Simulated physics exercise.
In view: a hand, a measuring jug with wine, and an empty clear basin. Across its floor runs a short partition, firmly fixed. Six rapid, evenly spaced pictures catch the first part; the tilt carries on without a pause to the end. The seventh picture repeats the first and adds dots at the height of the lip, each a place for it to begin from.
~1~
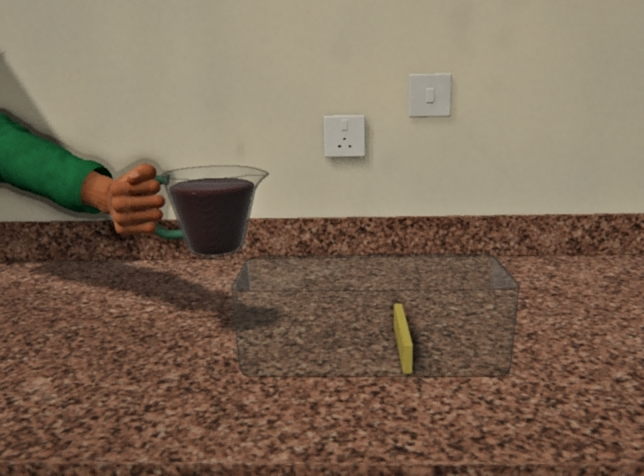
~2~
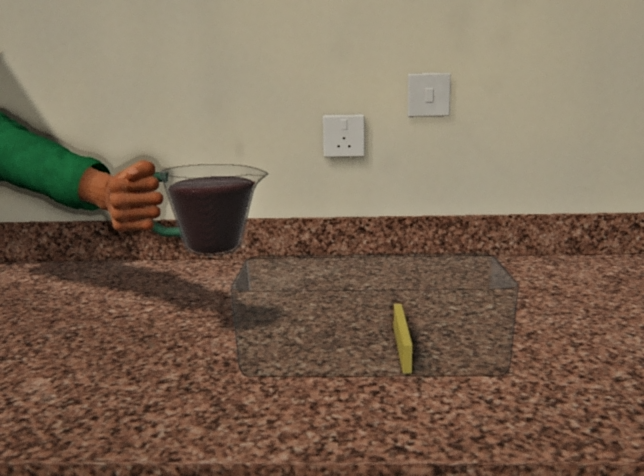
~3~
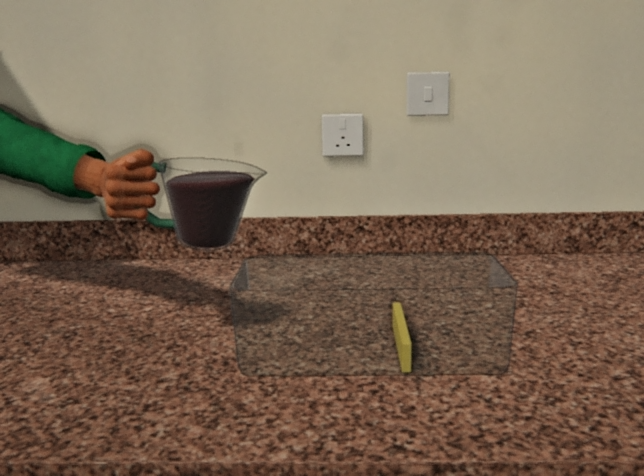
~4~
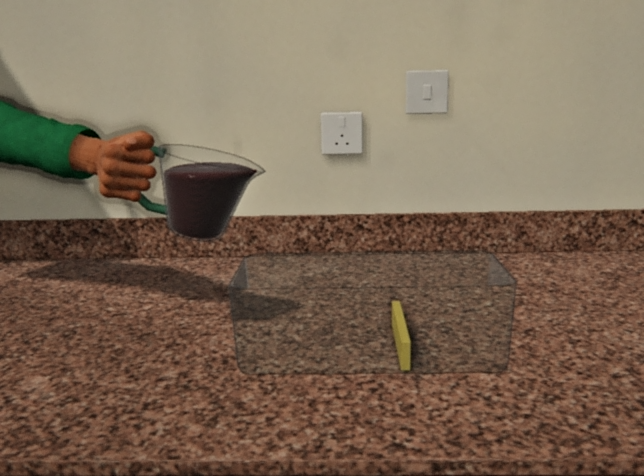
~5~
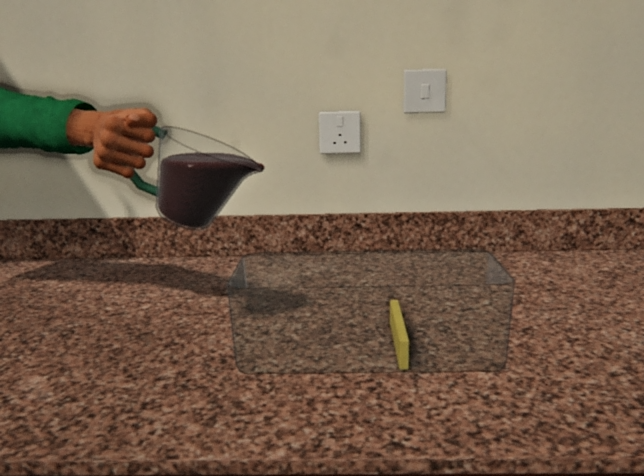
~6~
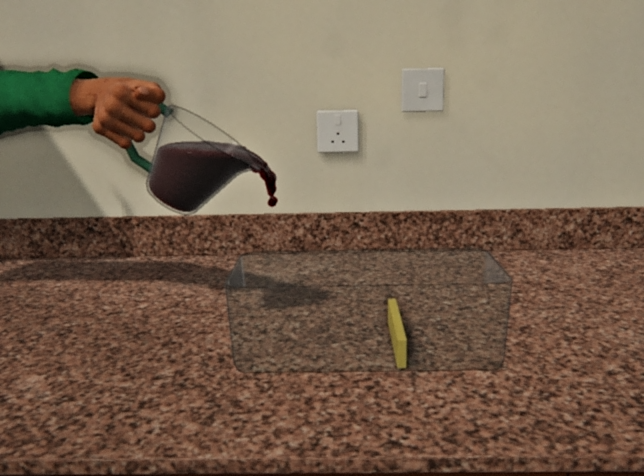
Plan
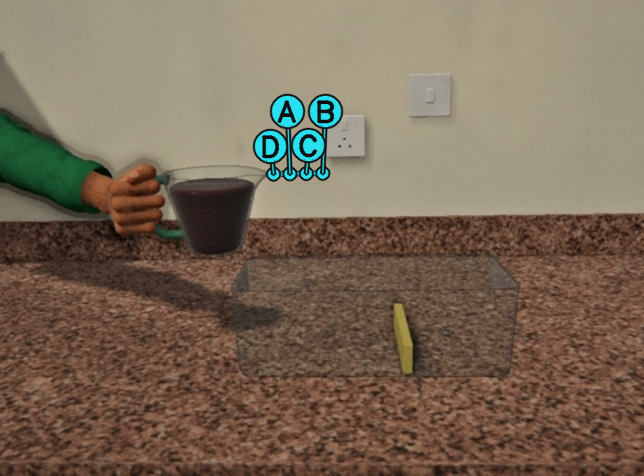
On a speckled stone counter, a hand in a green sleeve holds a clear jug of dark red liquid up to the left of an empty clear basin with a short yellow partition. The hand gradually tilts the jug rightward, and the liquid reaches the lip, then spills over in a short, thin stream.
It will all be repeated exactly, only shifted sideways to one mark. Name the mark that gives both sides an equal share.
Go for B.
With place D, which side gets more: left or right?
The left one.
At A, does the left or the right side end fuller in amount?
The left side.
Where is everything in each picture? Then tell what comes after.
The first picture shows upright, lip at (268, 174); basin from (240, 374) to (510, 373); top of the wall at (403, 323); nothing has left yet.
The second picture shows upright, lip at (267, 174); nothing has left yet.
The third picture shows tipped about 6°, lip at (265, 173); nothing has left yet.
The fourth picture shows tipped about 14°, lip at (264, 171); nothing has left yet.
The fifth picture shows tipped about 24°, lip at (262, 170); wine is over the lip, down to (262, 170).
The sixth picture shows tipped about 36°, lip at (259, 169); wine is over the lip, down to (273, 203).
In cyan, A at (289, 173); B at (322, 173); C at (306, 173); D at (273, 174).
Choosing A, about 90 % ends left of the wall and 7 % right of it; 3 % is lost outside.
Choosing B, about 44 % ends left of the wall and 54 % right of it.
Choosing C, about 89 % ends left of the wall and 8 % right of it; 3 % is lost outside.
Choosing D, about 88 % ends left of the wall and 9 % right of it; 4 % is lost outside.
